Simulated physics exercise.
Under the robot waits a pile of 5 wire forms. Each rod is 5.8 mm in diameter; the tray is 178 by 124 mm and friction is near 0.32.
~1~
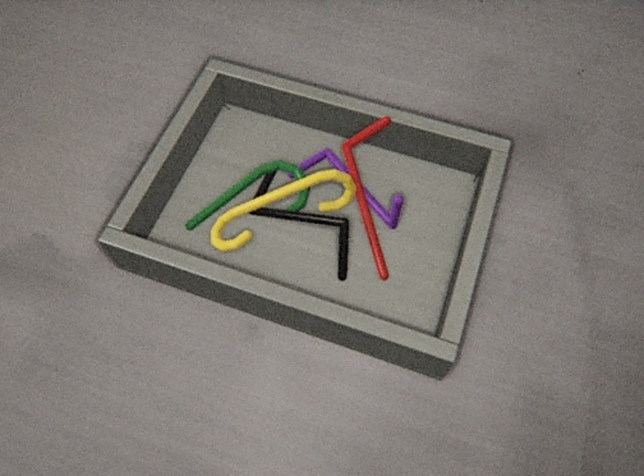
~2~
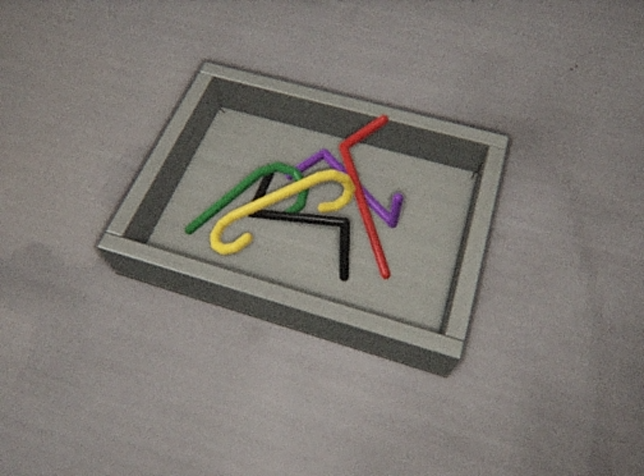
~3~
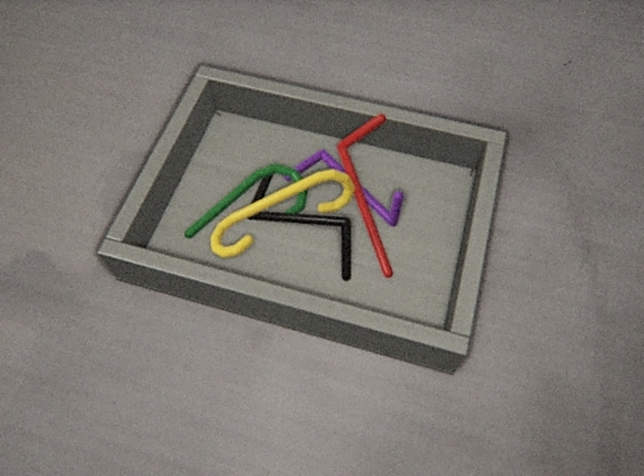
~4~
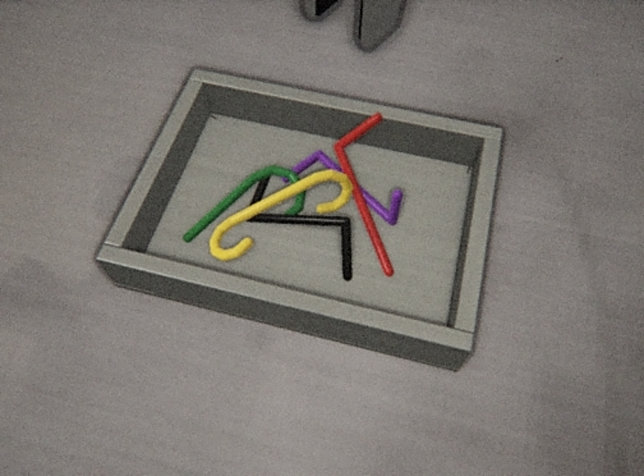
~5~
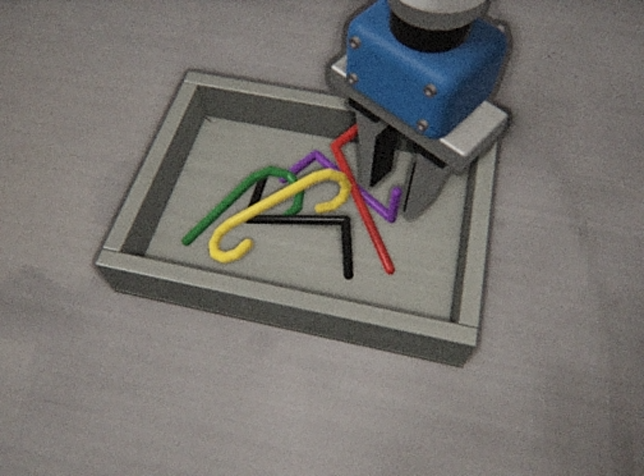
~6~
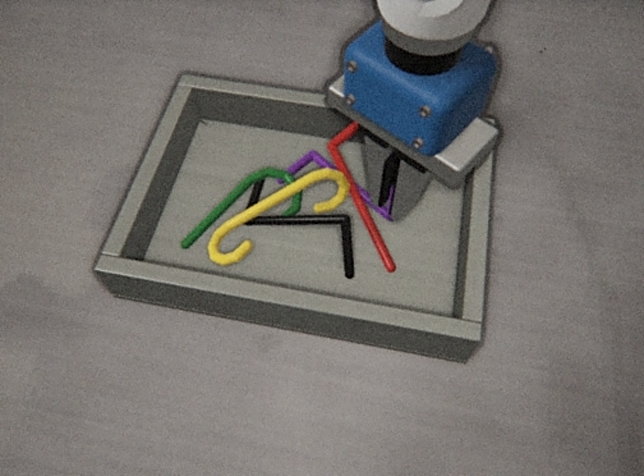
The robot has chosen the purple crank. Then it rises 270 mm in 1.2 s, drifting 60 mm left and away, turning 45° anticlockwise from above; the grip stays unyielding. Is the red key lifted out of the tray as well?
Yes.
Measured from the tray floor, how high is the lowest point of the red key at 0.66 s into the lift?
Roughly 80 mm.
Then, 0.36 s into the lift, lowest point more than 20 mm over the tray floor, purple crank 58 mm.
Then, 0.66 s into the lift, lowest point more than 20 mm over the tray floor, purple crank 159 mm, red key 78 mm.
Then, 1.20 s into the lift, lowest point more than 20 mm over the tray floor, purple crank 273 mm, red key 190 mm.
End, hanging purple crank 273 mm, red key 190 mm; the other 3 are down.
